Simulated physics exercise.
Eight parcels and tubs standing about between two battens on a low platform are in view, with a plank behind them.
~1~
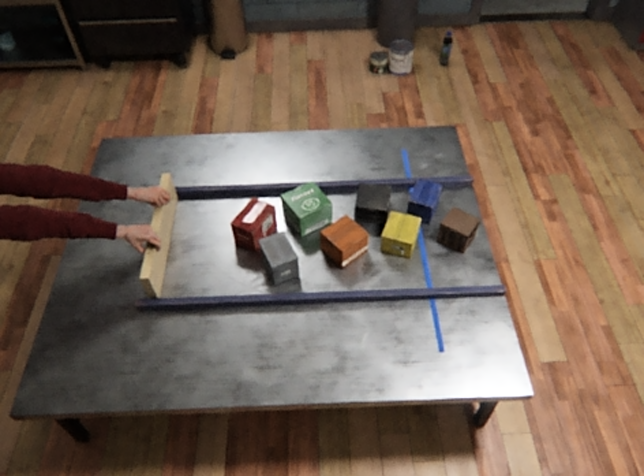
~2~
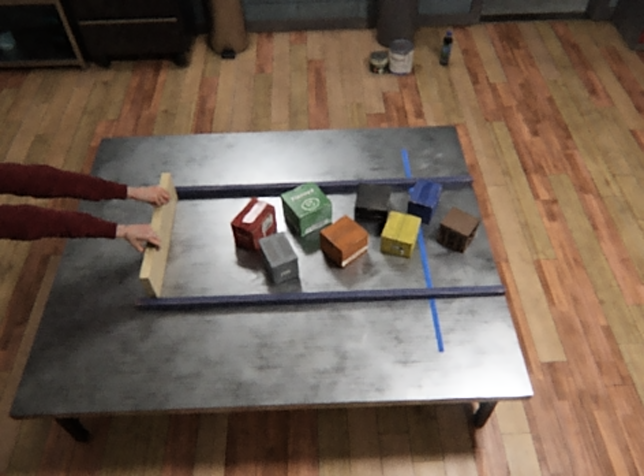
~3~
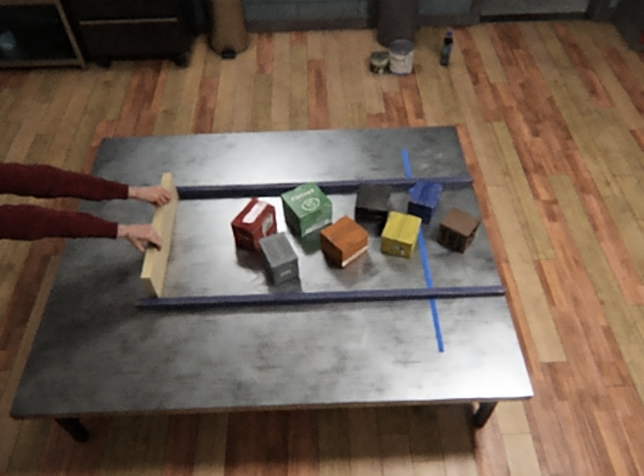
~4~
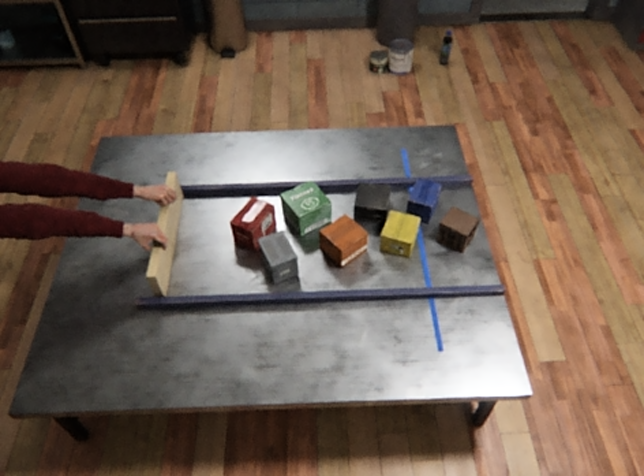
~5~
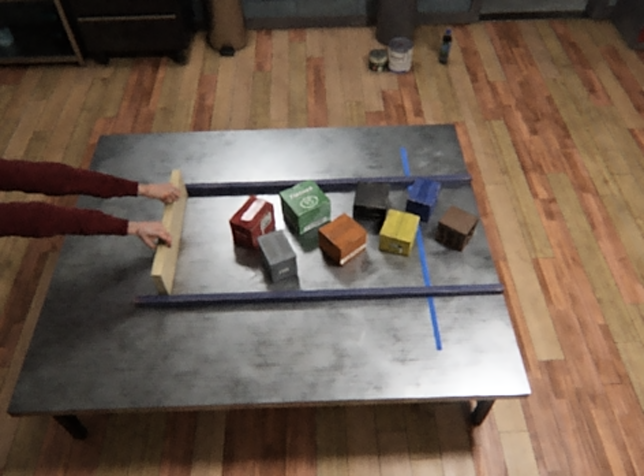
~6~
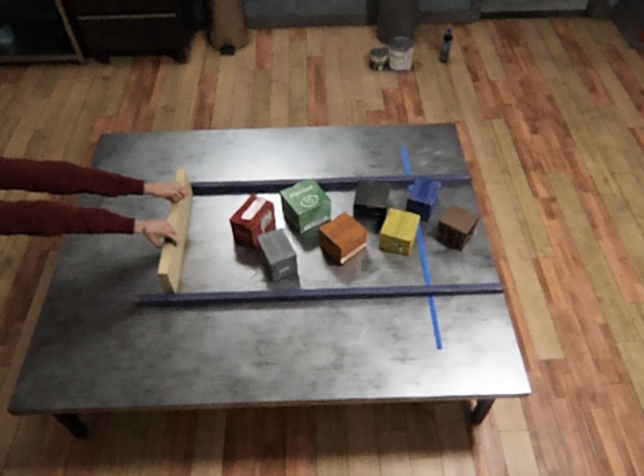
On a low platform, two hands slid a pale plank slightly to the right between two dark battens, while the eight colourful boxes in front of it stayed where they were.
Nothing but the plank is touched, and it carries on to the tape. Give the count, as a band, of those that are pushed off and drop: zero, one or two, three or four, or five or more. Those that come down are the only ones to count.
In the end, the drop-off count sits at three or a four.
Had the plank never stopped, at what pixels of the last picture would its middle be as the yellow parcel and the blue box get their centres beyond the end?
The yellow parcel puts it at (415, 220), the blue box at (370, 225).
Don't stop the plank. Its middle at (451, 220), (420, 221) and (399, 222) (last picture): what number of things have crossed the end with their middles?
By position: 6 / 4 / 2.
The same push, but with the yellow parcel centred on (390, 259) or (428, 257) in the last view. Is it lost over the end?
It keeps its place, then keeps its place.
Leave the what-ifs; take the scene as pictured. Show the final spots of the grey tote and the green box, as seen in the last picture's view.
Final positions - grey tote around (439, 253), green box around (458, 193).
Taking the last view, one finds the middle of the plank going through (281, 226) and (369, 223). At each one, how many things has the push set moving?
One spot: 3. Other spot: 8.
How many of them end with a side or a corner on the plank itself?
2 in contact.
A little later, none off yet; brown crate at rest near (457, 228); blue box at rest near (423, 199); yellow parcel at rest near (399, 232).
Next, none off yet; brown crate at rest near (457, 228); blue box shifted a little near (428, 198); yellow parcel at rest near (400, 232).
Later still, none off yet; brown crate shifted about its own width near (485, 225); blue box shifted well along near (479, 196); yellow parcel shifted about its own width near (449, 227).
When it is over, the number that fall off is three or four; down, black crate, yellow parcel, blue box and brown crate.
